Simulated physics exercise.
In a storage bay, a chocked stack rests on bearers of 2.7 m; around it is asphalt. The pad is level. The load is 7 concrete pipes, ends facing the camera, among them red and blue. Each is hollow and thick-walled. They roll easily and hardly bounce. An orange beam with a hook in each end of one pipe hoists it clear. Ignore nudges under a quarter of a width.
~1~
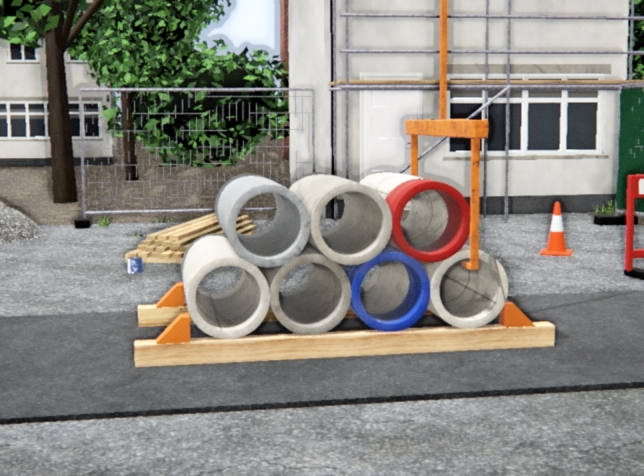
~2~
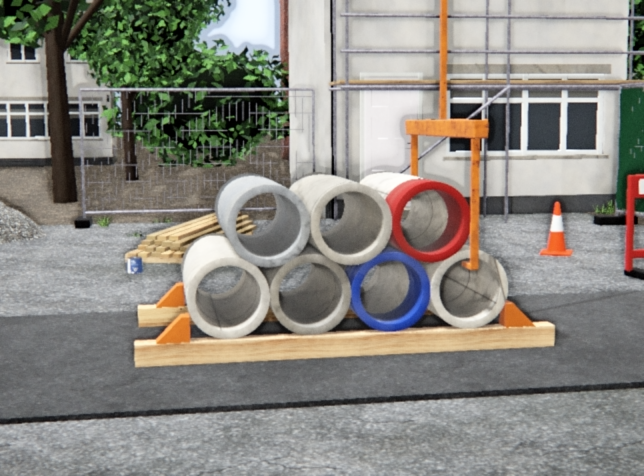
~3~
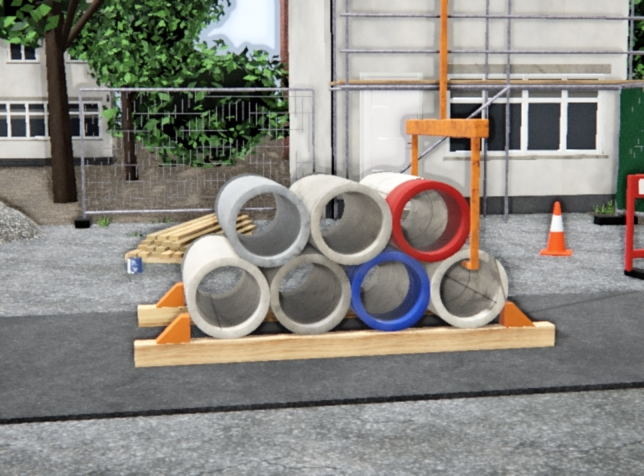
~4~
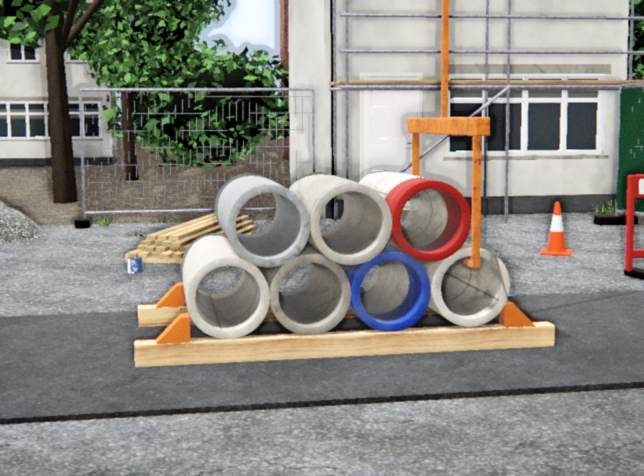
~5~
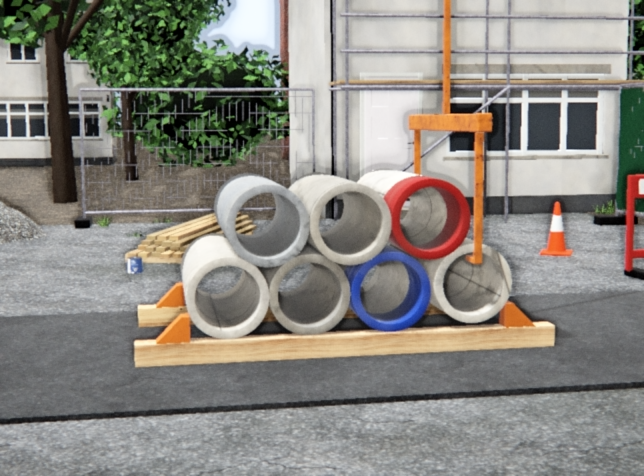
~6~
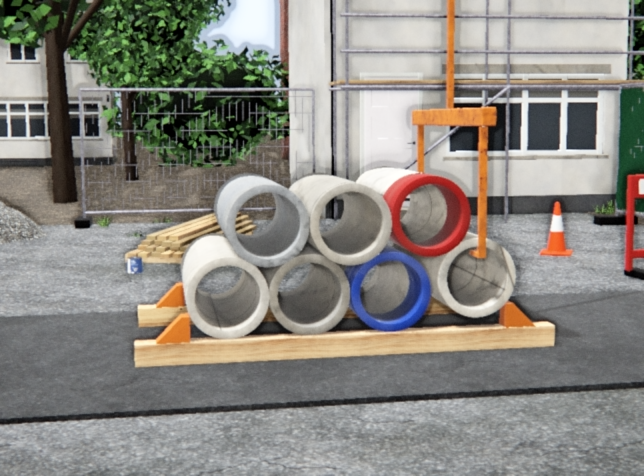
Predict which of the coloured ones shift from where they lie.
Red shifts, blue stays put.
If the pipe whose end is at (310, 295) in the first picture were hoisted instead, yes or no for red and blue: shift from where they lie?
Then red no, blue no.
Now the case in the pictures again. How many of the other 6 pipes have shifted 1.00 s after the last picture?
By then 1.
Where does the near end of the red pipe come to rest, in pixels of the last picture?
Around (472, 286).
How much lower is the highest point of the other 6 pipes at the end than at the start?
About 0 cm.
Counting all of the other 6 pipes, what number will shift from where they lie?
The count is 1.
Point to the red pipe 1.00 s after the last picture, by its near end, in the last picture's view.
Near (459, 244).
Then, 0.5 s past the sixth picture, red is unmoved; blue is unmoved; 0 out of place.
Then, 1.0 s past the sixth picture, red is 18 cm further right and 15 cm lower; as before, blue; 1 out of place.
Finally (1.3 s after the last picture), red is 28 cm further right and 43 cm lower; blue is unmoved; 1 out of place.
